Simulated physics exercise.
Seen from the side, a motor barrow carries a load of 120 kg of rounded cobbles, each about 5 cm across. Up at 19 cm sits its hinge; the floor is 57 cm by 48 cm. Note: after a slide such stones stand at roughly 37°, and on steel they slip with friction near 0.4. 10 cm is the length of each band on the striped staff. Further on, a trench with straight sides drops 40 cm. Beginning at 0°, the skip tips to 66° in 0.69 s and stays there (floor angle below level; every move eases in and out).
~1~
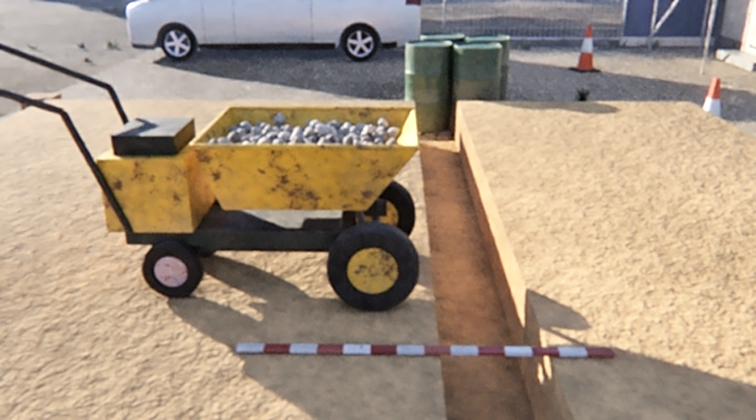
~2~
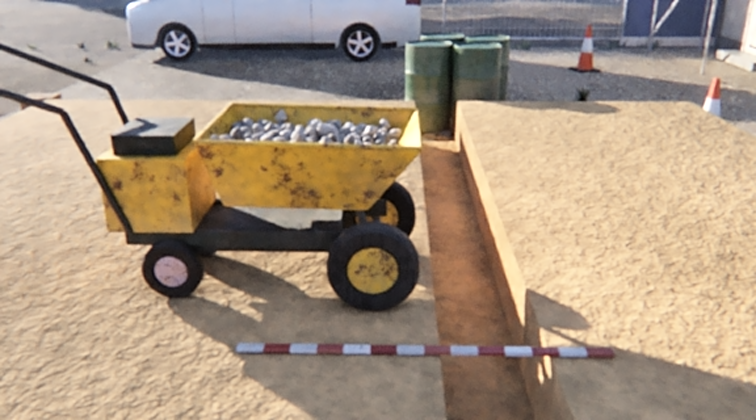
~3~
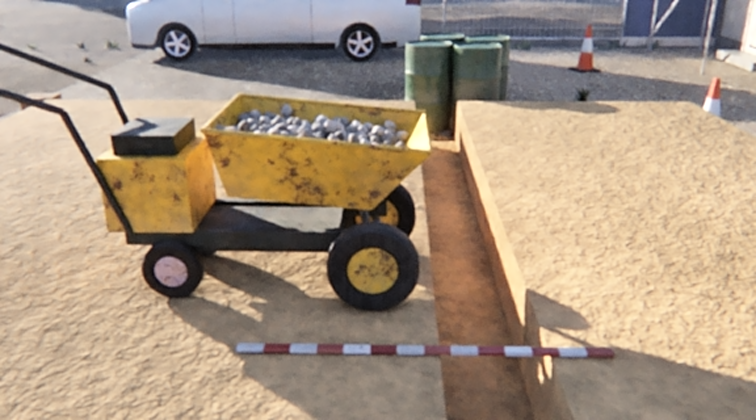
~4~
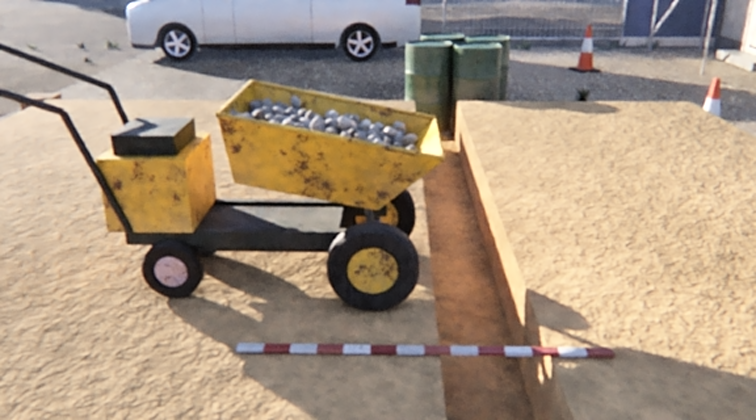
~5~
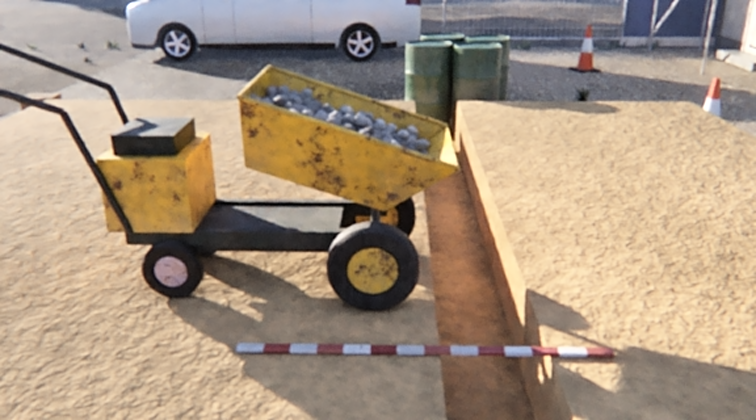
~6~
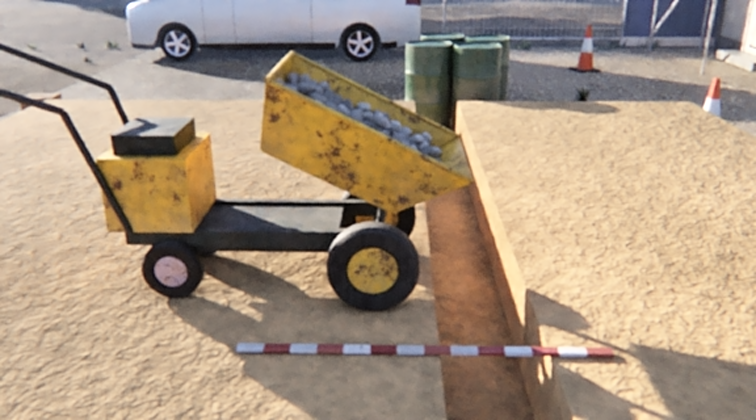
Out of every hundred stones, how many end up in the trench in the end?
Around 37 in every hundred.
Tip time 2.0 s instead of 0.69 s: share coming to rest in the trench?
Close to 55 percent, then.
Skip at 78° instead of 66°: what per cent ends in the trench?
Close to 30 per cent then.
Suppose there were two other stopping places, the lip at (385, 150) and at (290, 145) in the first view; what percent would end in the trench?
Roughly 60 in a hundred, then 75 in a hundred.
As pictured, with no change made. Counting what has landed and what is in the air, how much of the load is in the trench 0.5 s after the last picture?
Roughly 5 percent of the load.
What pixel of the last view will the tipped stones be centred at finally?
The resting stones are centred at roughly (554, 274).
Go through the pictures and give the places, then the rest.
Lip at (418, 148), floor tilted 0°, highest stones at (299, 128), in the first picture.
The skip is at 1°, its lip at (422, 149); the top of the load is at (289, 127), in the second picture.
Lip at (431, 152), floor tilted 5°, highest stones at (274, 121), in the third picture.
The skip is at 11°, its lip at (444, 159); the top of the load is at (270, 109), in the fourth picture.
The skip is at 18°, its lip at (459, 169); the top of the load is at (282, 97), in the fifth picture.
Lip at (473, 181), floor tilted 27°, highest stones at (300, 86), in the sixth picture.
Then, 0.2 s after the last picture the floor is at 56°, 100 % in the skip; the foremost stones are at (479, 199).
Then, 0.5 s after the last picture the floor is at 66°, 82 % in the skip, 6 % in the trench, 12 % past the trench; the foremost stones are at (576, 276).
Then, 0.8 s after the last picture the floor is at 66°, 33 % in the skip, 9 % in the trench, 58 % past the trench; the foremost stones are at (716, 280).
Then, 2.8 s after the last picture the floor is at 66°, 0 % in the skip, 37 % in the trench, 63 % past the trench; the foremost stones are past the picture's edge.
